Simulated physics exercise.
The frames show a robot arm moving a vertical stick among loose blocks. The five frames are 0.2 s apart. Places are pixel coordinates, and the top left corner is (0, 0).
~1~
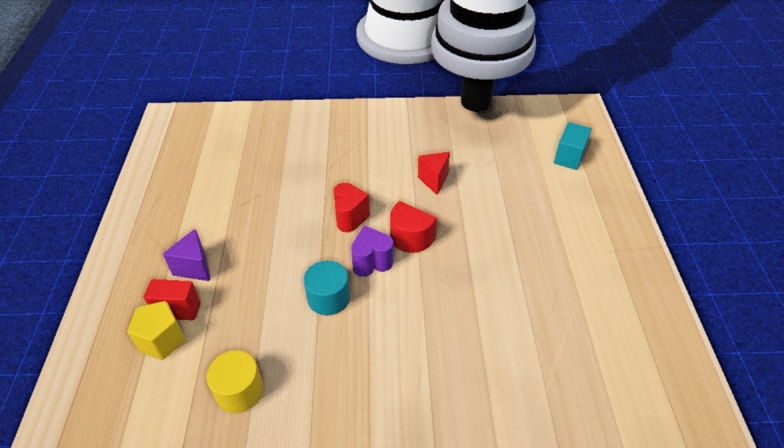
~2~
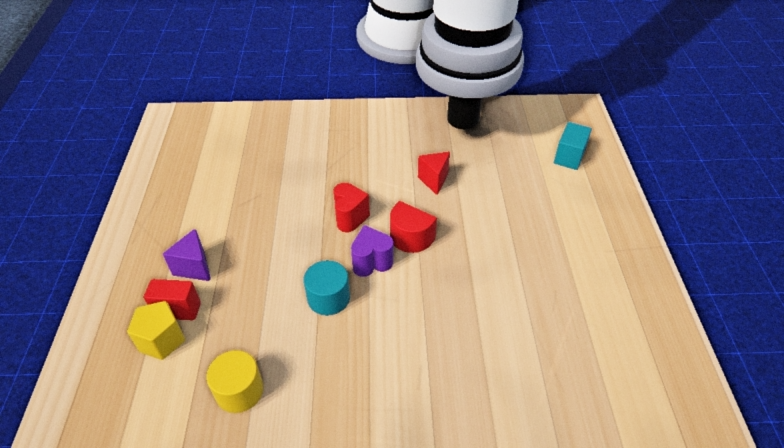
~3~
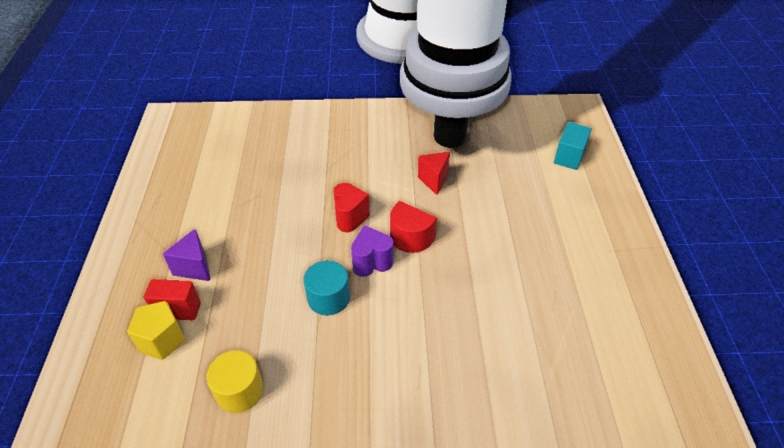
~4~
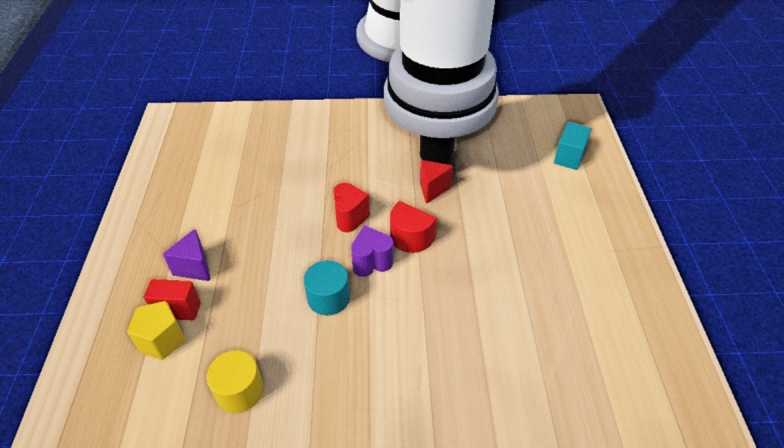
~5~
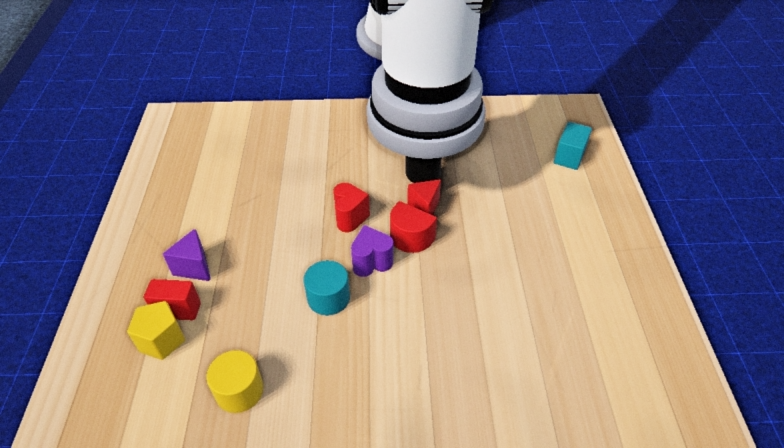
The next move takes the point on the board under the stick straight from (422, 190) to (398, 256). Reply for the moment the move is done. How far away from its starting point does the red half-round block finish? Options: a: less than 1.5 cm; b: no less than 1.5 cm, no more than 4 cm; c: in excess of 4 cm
Choice c: In excess of 4 cm.
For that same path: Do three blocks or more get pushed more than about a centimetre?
Final answer: Yes.
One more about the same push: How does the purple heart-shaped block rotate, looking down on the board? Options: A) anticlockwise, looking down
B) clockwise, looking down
That would be B.
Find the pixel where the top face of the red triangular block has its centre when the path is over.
The top centre is at (436, 224).
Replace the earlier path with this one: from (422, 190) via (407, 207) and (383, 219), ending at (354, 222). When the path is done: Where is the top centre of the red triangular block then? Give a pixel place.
It will end up at (427, 204).
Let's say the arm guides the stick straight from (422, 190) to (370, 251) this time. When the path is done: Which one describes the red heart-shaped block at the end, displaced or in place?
It's unmoved.
On the path given first. Halfway along, stick (411, 207); red half-round block (407, 228); red triangular block (433, 216), turned 20° anticlockwise.
At the end, stick (398, 241); red heart-shaped block in place; purple heart-shaped block (364, 254), turned 60° clockwise; red half-round block (404, 263), turned 35° anticlockwise; red triangular block (436, 224), turned 60° anticlockwise.
